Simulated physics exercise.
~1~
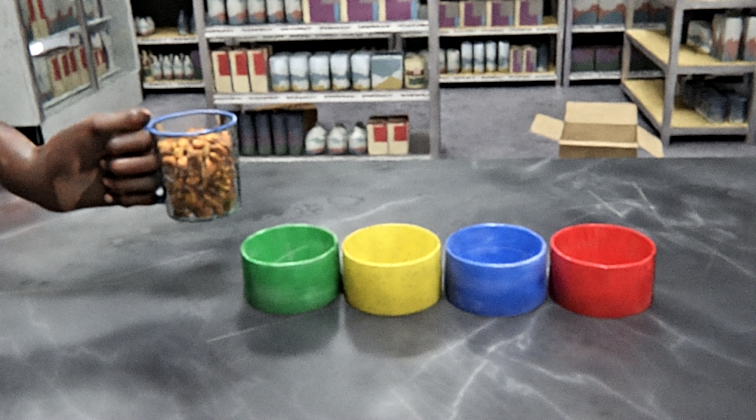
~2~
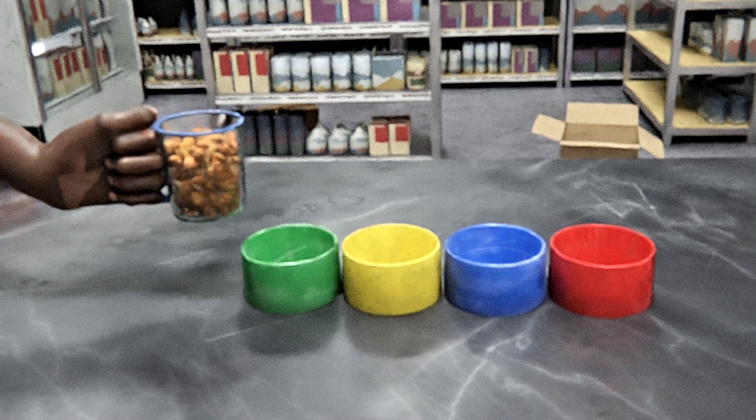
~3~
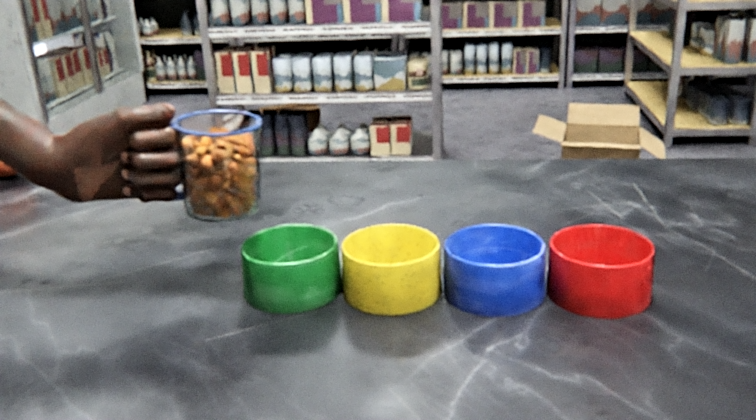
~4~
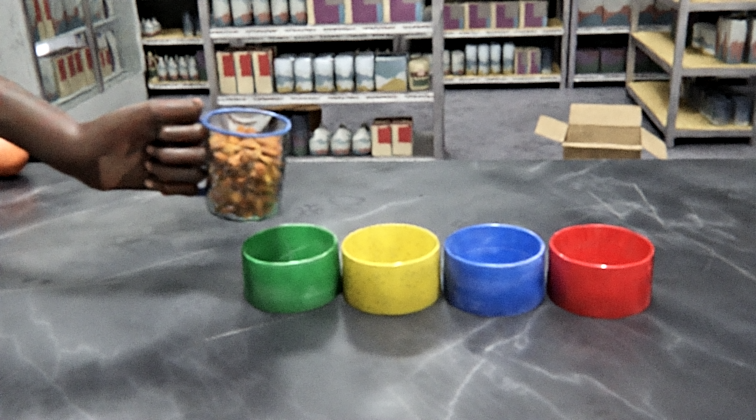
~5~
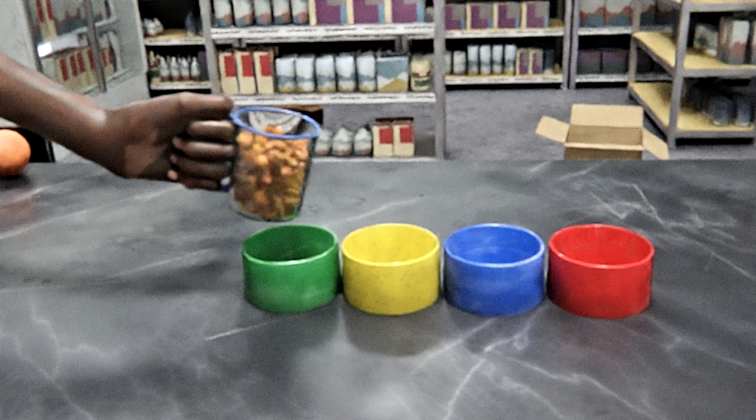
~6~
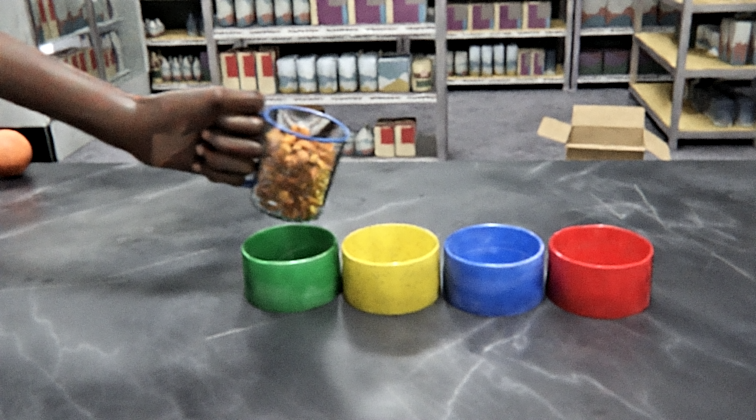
In a store aisle with stocked shelves, a hand holds a clear, blue-rimmed cup of cat kibble above a dark marbled counter, moving it rightward and gradually tilting it right near green, yellow, blue and red dishes.
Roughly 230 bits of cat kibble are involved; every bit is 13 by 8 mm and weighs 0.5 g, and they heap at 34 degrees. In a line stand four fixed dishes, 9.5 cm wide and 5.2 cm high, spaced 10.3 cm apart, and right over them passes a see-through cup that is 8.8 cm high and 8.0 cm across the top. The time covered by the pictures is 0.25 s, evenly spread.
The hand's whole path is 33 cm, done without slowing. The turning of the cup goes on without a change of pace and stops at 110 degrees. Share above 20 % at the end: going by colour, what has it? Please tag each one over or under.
Red dish - over; blue dish - under; green dish - under; yellow dish - under; counter - under.
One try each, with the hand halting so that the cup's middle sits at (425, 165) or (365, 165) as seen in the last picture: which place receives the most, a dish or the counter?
Top receivers, in order: Blue and yellow.
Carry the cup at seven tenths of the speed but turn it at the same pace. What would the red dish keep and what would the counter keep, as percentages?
Shares: Red 100, counter 0.
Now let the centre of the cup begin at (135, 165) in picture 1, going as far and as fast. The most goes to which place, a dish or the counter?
Largest amount ends at blue.
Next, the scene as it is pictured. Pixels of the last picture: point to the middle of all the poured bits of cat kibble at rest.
Somewhere around (598, 269) in the final frame.
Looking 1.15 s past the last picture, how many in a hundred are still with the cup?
About 55 percent.
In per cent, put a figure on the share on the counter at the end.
Roughly 0 per cent.
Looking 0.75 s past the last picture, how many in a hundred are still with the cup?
About 90 %.
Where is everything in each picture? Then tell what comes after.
The first picture shows cup at (199, 166), tilt 0 degrees, lip at (233, 122), moved 0.0 cm; middle of the pieces at (200, 174); green dish at (290, 244); yellow dish at (391, 244); blue dish at (495, 244); red dish at (603, 245).
The second picture shows cup at (205, 166), tilt 1 degrees, lip at (240, 123), moved 0.5 cm; middle of the pieces at (205, 174).
The third picture shows cup at (220, 166), tilt 4 degrees, lip at (259, 125), moved 2.1 cm; middle of the pieces at (221, 173).
The fourth picture shows cup at (245, 166), tilt 9 degrees, lip at (288, 128), moved 4.6 cm; middle of the pieces at (245, 173).
The fifth picture shows cup at (271, 165), tilt 14 degrees, lip at (318, 132), moved 7.2 cm; middle of the pieces at (269, 172).
The sixth picture shows cup at (297, 165), tilt 19 degrees, lip at (348, 136), moved 9.7 cm; middle of the pieces at (294, 172); green dish at (290, 243); yellow dish at (390, 244); blue dish at (493, 245); red dish at (600, 246).
Then, 0.45 s after the last picture, tilt 62 degrees; cup holds 100 %.
Then, 0.75 s after the last picture, tilt 91 degrees; cup holds 90 %, red 10 %.
Then, 1.15 s after the last picture, tilt 110 degrees; cup holds 55 %, red 40 %.
In the end, red 95 %, blue 0 %, green 0 %, yellow 0 %, counter 0 %.
